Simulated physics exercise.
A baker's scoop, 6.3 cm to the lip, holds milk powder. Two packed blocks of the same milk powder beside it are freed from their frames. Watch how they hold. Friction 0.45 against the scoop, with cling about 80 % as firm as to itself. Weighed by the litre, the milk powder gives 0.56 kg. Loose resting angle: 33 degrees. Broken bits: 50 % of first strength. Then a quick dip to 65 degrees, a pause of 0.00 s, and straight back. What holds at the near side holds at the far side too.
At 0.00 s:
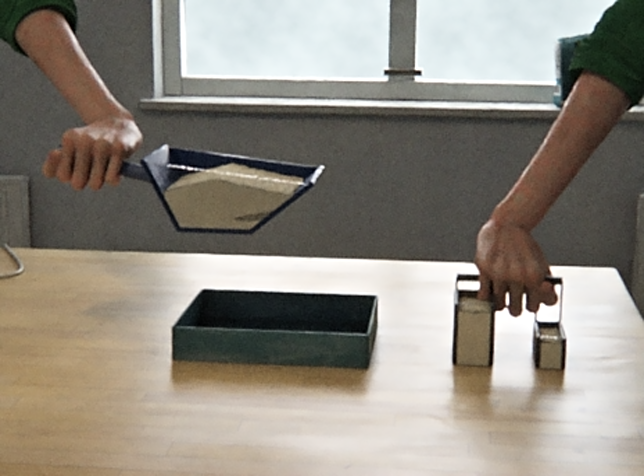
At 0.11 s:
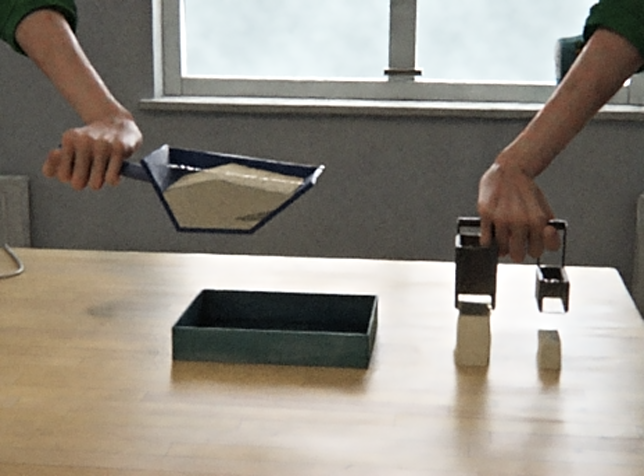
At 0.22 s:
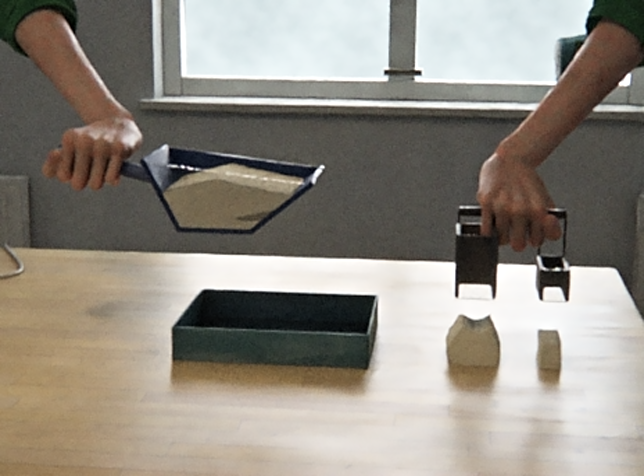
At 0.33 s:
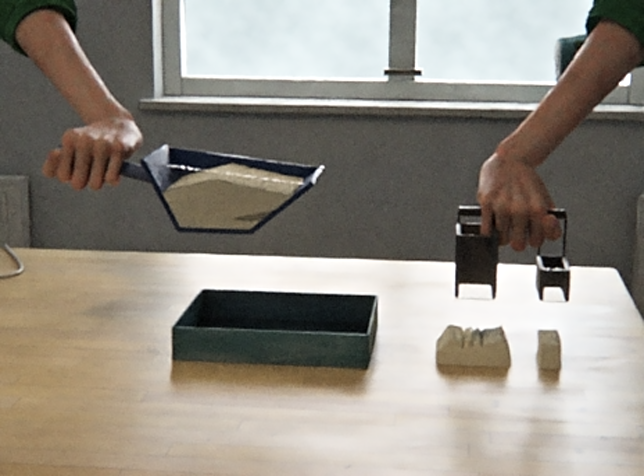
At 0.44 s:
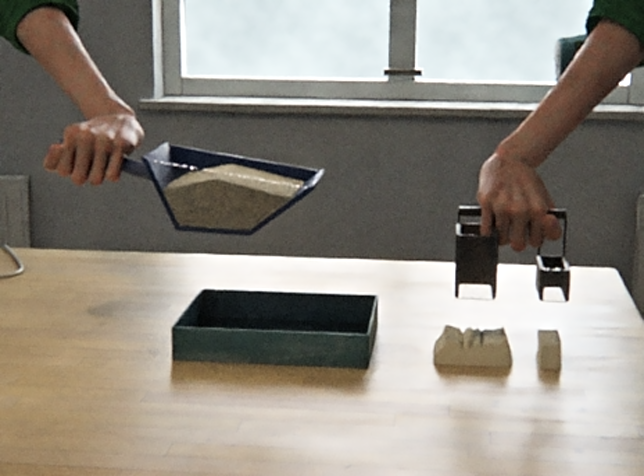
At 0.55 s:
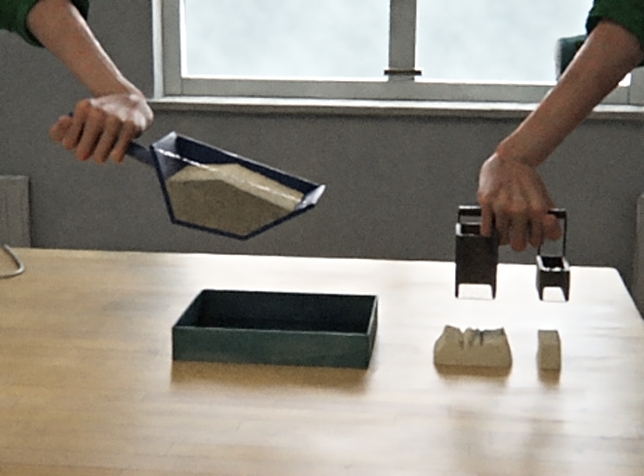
A person's hand lifted two joined metal holders off two pale blocks on a table, and the left block slumped and crumbled lower while the other hand slightly tilted a scoop of powder rightward.
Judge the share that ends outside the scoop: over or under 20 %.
Lab note: Outcome beyond 20 percent.
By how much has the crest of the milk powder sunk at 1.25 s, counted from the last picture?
Around 2.0 cm.
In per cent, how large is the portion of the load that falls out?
About 30 %.
After 0.87 s, the scoop is at 50 degrees and 0 % has left it.
After 1.25 s, the scoop is at 54 degrees and 8 % has left it.
After 1.63 s, the scoop is at 9 degrees and 32 % has left it.
After 2.00 s, the scoop is at 0 degrees and 32 % has left it.
After 2.25 s, at the end, the scoop is at 0 degrees and 32 % has left it.
